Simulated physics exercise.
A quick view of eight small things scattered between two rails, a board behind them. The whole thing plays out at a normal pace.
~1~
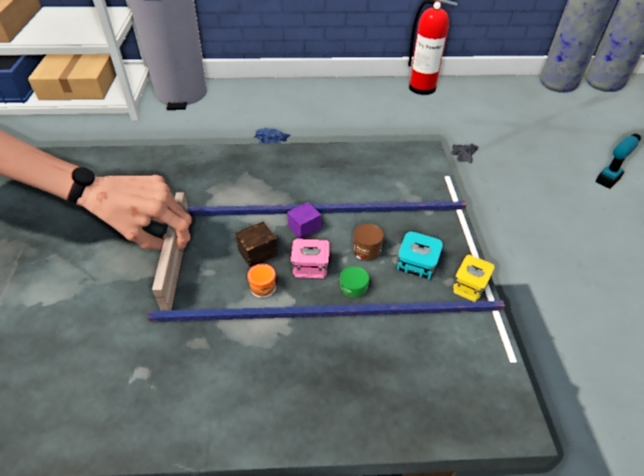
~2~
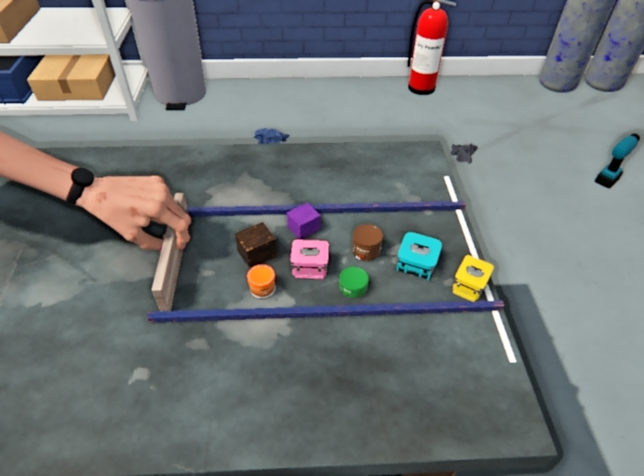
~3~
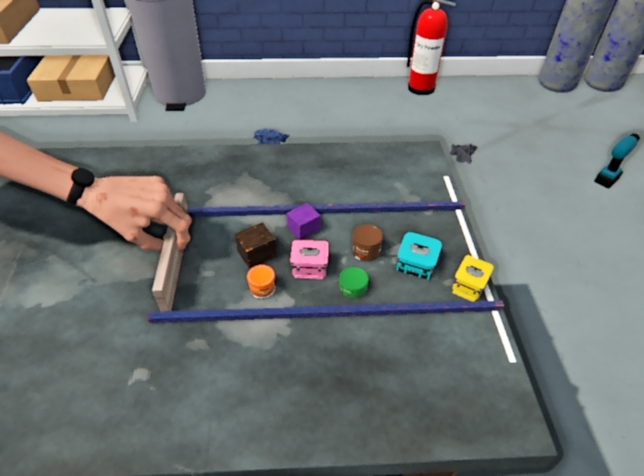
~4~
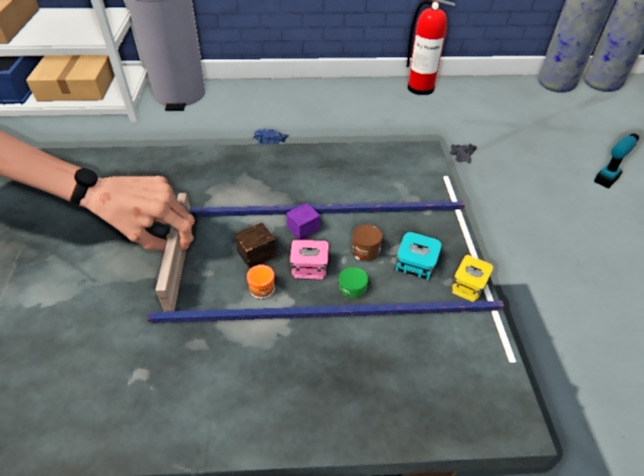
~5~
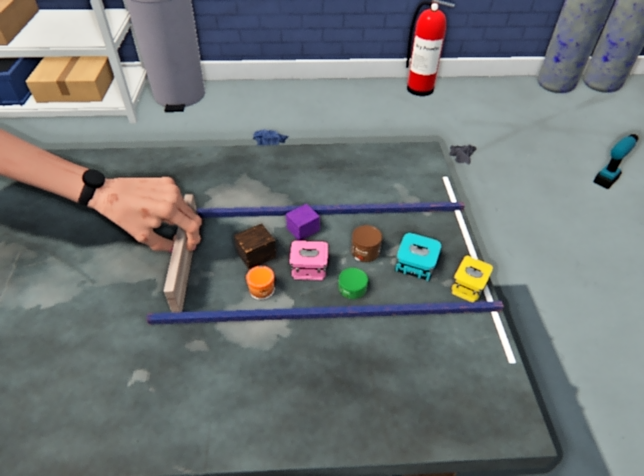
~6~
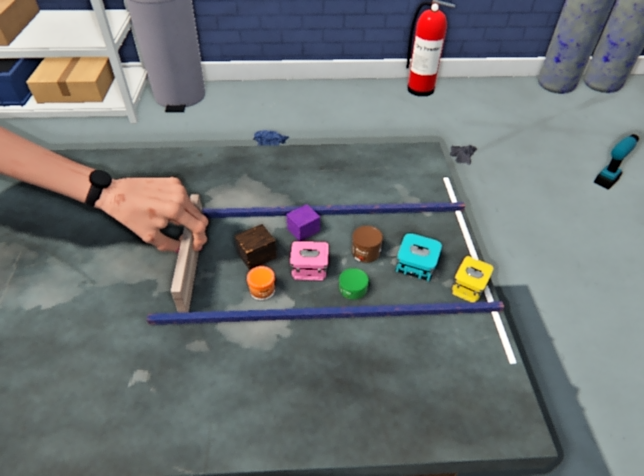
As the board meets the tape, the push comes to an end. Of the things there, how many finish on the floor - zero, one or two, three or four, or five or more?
Five or more finish on the floor.
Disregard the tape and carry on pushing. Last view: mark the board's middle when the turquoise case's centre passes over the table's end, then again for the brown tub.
Turquoise case: (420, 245); brown tub: (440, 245).
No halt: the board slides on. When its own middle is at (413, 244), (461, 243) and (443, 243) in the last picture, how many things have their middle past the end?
The counts are 0, 4 and 3, in that order.
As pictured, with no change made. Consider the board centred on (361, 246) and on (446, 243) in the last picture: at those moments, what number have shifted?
The counts are 7 and 8.
Soon after, none off yet; yellow case at rest near (472, 280); turquoise case at rest near (418, 257); brown tub at rest near (367, 244).
Then, none off yet; yellow case at rest near (474, 280); turquoise case moved about its own width near (454, 250); brown tub moved well along near (426, 234).
By the end, the number that fall off is five or more; fallen, black block, orange tin, purple block, pink case, green tub, brown tub, turquoise case and yellow case.
